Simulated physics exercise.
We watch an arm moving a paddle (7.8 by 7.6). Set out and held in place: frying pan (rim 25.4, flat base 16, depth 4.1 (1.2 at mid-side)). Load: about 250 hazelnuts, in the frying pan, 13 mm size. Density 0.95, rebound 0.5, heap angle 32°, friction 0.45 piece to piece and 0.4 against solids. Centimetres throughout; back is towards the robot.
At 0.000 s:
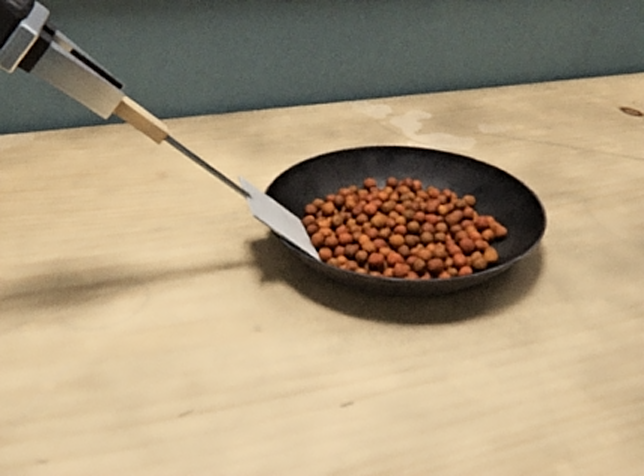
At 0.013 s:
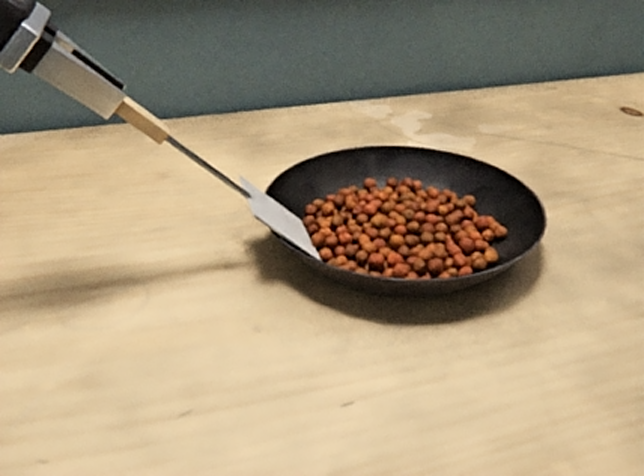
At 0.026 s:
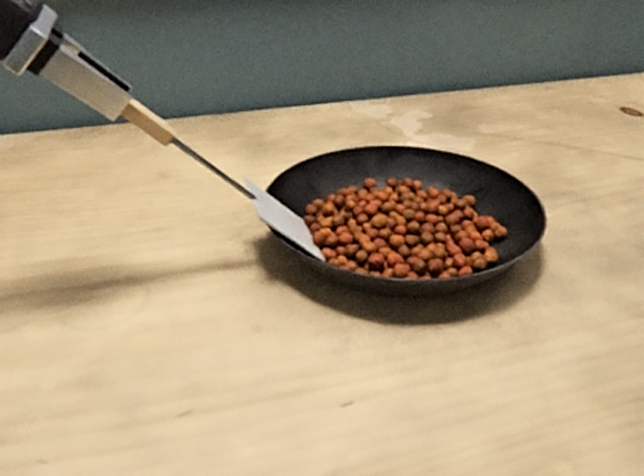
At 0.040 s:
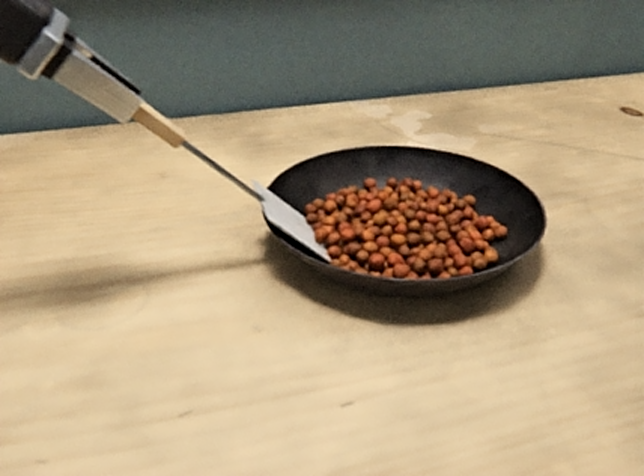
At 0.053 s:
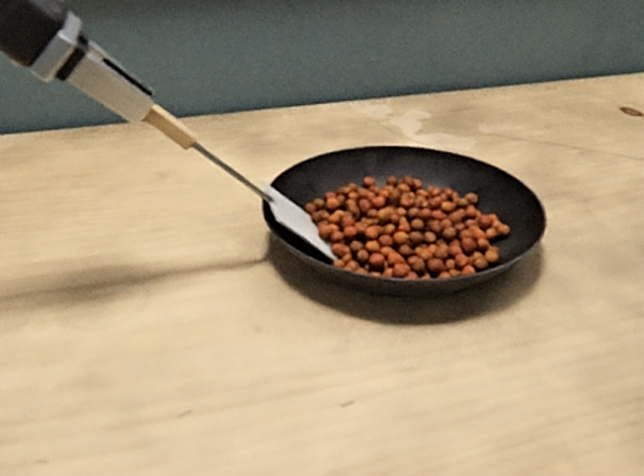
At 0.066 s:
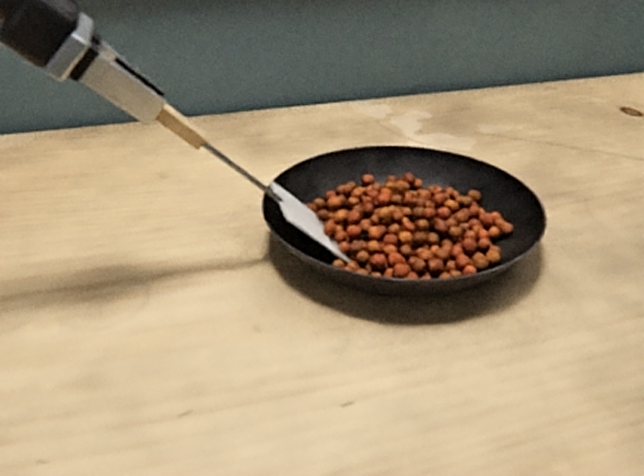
At the start, a robot arm holds a flat paddle against the left side of a black frying pan filled with a heap of small, round, reddish-brown nuts on a wooden surface. The paddle barely moves at first, then slides slightly right and down into the pan, nudging the nearest nuts slightly rightward.
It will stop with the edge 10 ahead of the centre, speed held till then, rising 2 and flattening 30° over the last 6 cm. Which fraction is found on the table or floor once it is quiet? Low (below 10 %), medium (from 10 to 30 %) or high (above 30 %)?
Share on the table or floor: Medium (from 10 to 30 %).
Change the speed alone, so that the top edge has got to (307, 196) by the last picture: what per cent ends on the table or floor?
About 40 per cent.
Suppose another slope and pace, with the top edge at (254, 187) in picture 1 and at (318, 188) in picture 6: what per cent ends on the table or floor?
Some 40 per cent.
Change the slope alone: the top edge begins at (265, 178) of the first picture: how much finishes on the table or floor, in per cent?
Some 30 per cent.
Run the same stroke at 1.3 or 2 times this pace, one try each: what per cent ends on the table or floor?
About 35 and 45 per cent.
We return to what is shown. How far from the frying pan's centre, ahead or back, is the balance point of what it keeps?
Some 3.0 cm ahead.
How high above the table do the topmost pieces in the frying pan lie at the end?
About 5.0 cm.
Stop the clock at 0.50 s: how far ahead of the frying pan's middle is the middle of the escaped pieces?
Some 16 cm.
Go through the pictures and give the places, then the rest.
The first frame shows the paddle top edge at (246, 195), sloping 45°; upper third of the load around (394, 222), from x 310 to 500, top at y 185; 250 in the frying pan.
The second frame shows the paddle top edge at (247, 195), sloping 45°; upper third of the load around (394, 223), from x 310 to 500, top at y 185.
The third frame shows the paddle top edge at (251, 196), sloping 45°; upper third of the load around (394, 222), from x 310 to 500, top at y 185.
The fourth frame shows the paddle top edge at (260, 199), sloping 45°; upper third of the load around (392, 221), from x 310 to 500, top at y 185.
The fifth frame shows the paddle top edge at (270, 200), sloping 45°; upper third of the load around (394, 218), from x 310 to 505, top at y 185.
The sixth frame shows the paddle top edge at (279, 199), sloping 45°; upper third of the load around (397, 216), from x 310 to 505, top at y 180; 250 in the frying pan.
After 0.16 s, sloping 45°, highest piece 5 above the table; 250 in the frying pan.
After 0.26 s, sloping 36°, highest piece 5 above the table; 250 in the frying pan.
After 0.50 s, sloping 15°, highest piece 5 above the table; 195 in the frying pan, 50 on the table or floor, 5 on the blade or in flight.
After 1.55 s, sloping 15°, highest piece 5 above the table; 195 in the frying pan, 55 on the table or floor.
In the end, 195 in the frying pan, 55 on the table or floor. That is 22 % on the table or floor.
